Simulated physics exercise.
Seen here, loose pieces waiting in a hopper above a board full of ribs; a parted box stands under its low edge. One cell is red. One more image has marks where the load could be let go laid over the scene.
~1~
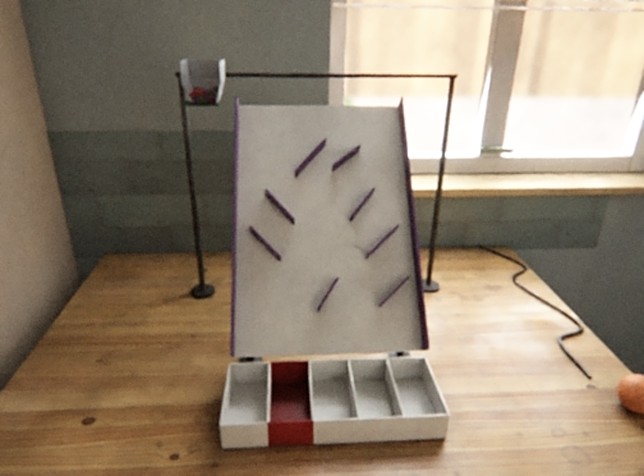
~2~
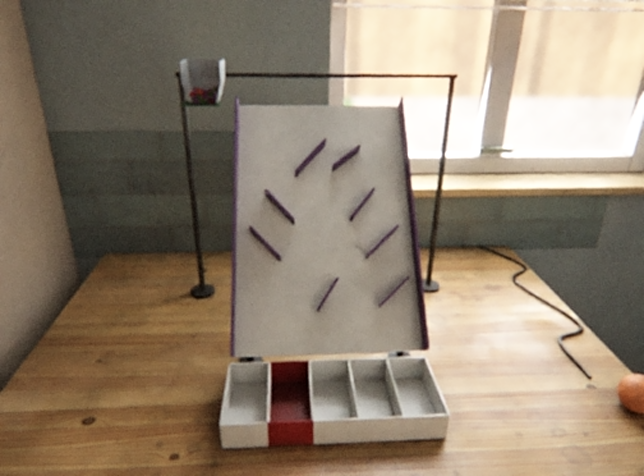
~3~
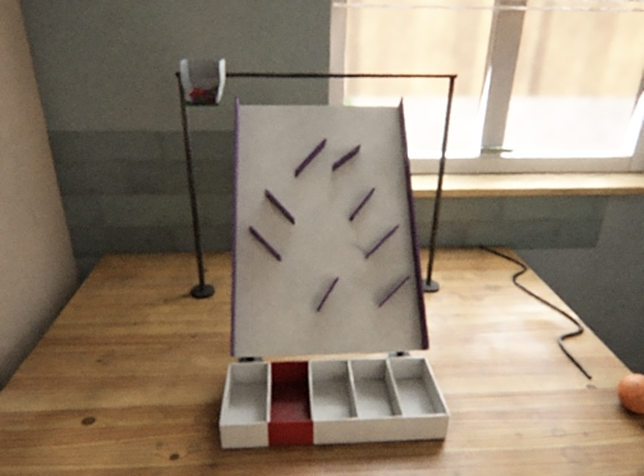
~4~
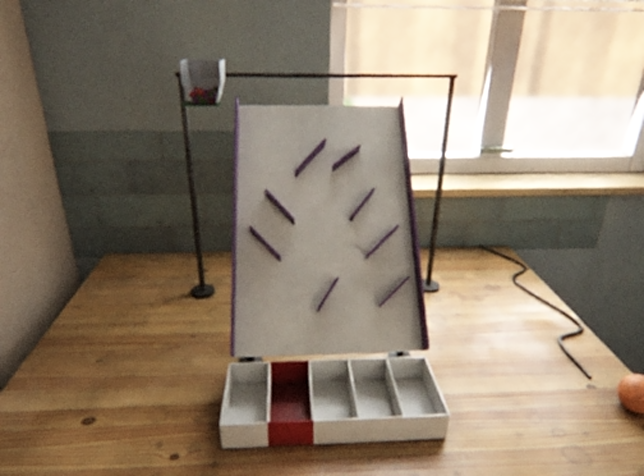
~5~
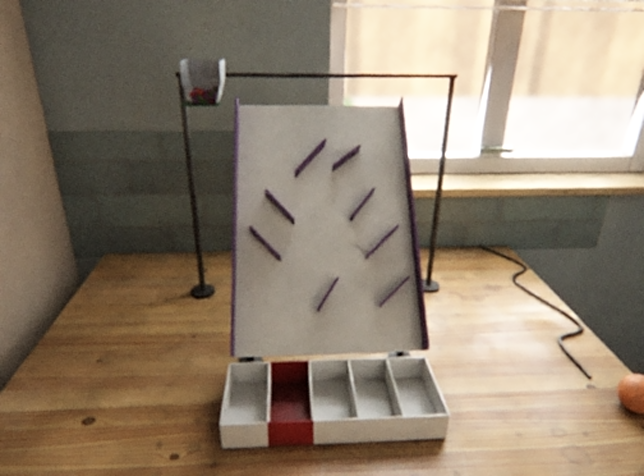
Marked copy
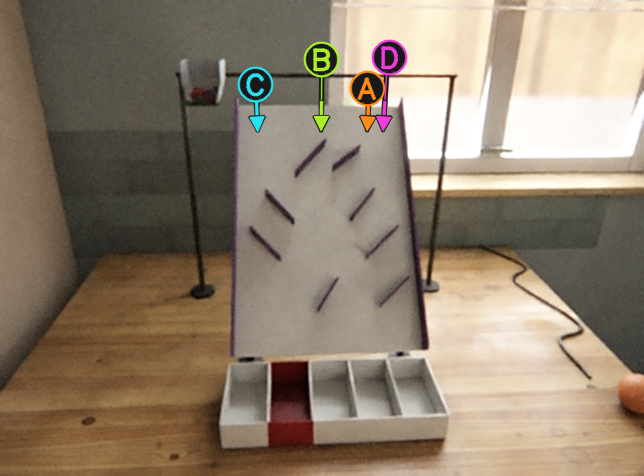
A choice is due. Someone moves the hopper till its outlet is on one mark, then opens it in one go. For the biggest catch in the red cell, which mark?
Use mark B.
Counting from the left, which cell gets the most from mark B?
The second from the left.
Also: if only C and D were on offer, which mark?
C it is.
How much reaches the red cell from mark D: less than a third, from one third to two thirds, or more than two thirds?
Mark D gives less than a third.
On the marked copy, mark A meets the board at (367, 125); mark B meets the board at (321, 125); mark C meets the board at (257, 125); mark D meets the board at (383, 125).
For mark A, roughly a quarter in the red cell, roughly two thirds in other cells, about a tenth held on the board.
For mark B, the larger part in the red cell, about a tenth in other cells, about a tenth held on the board.
For mark C, roughly a third in the red cell, roughly two thirds in other cells.
For mark D, roughly a quarter in the red cell, roughly two thirds in other cells, about a tenth held on the board.
